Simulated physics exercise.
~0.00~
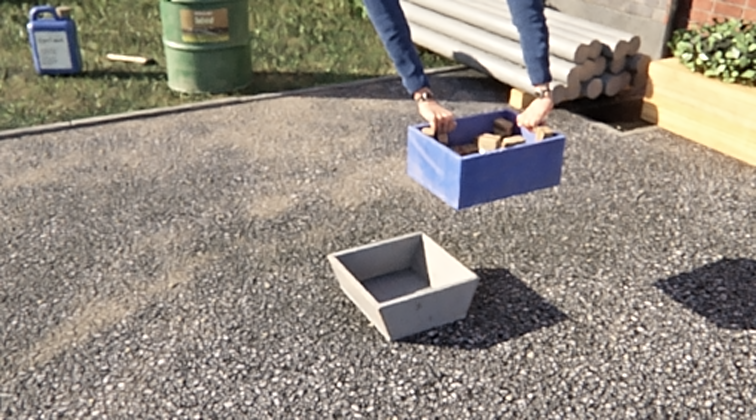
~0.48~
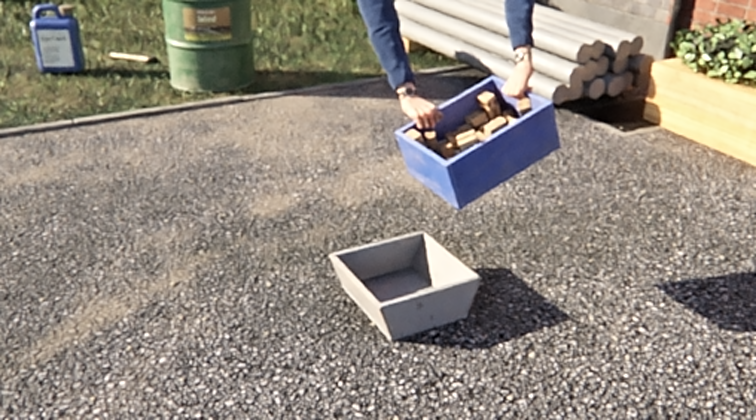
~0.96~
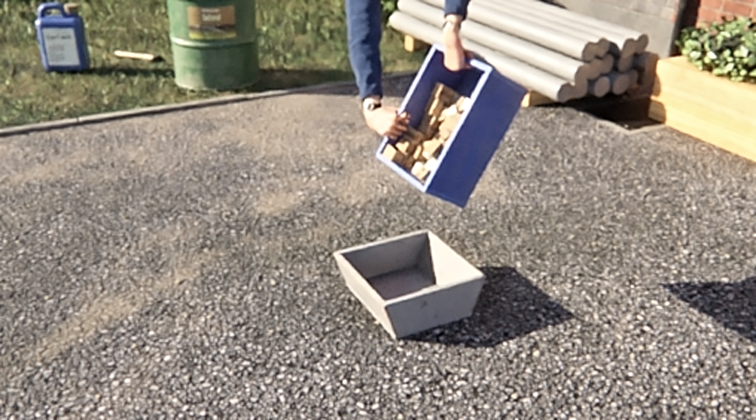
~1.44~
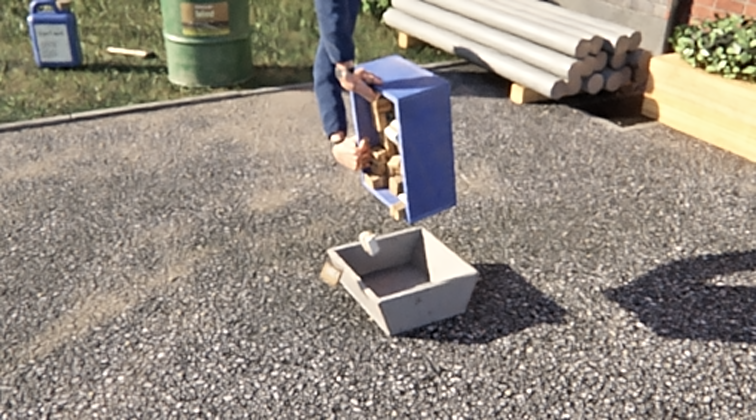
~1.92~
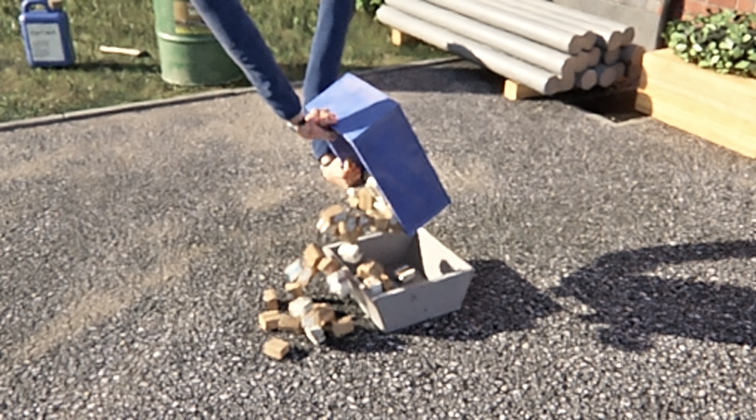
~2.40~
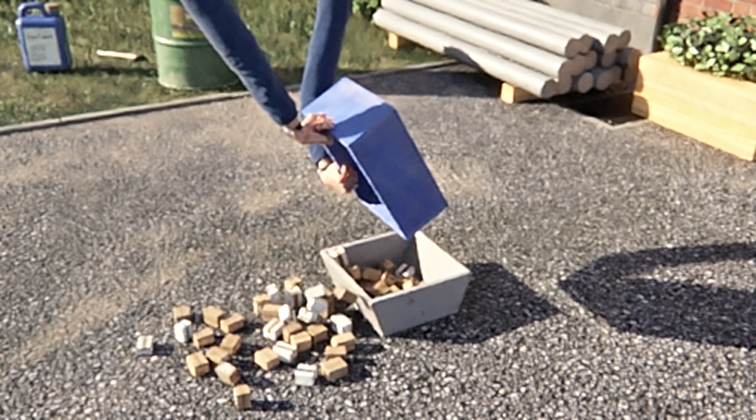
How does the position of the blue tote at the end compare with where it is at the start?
The blue tote ends up farther to the left than at the start, at about the same height in view. It is now tipped steeply over the grey tray.
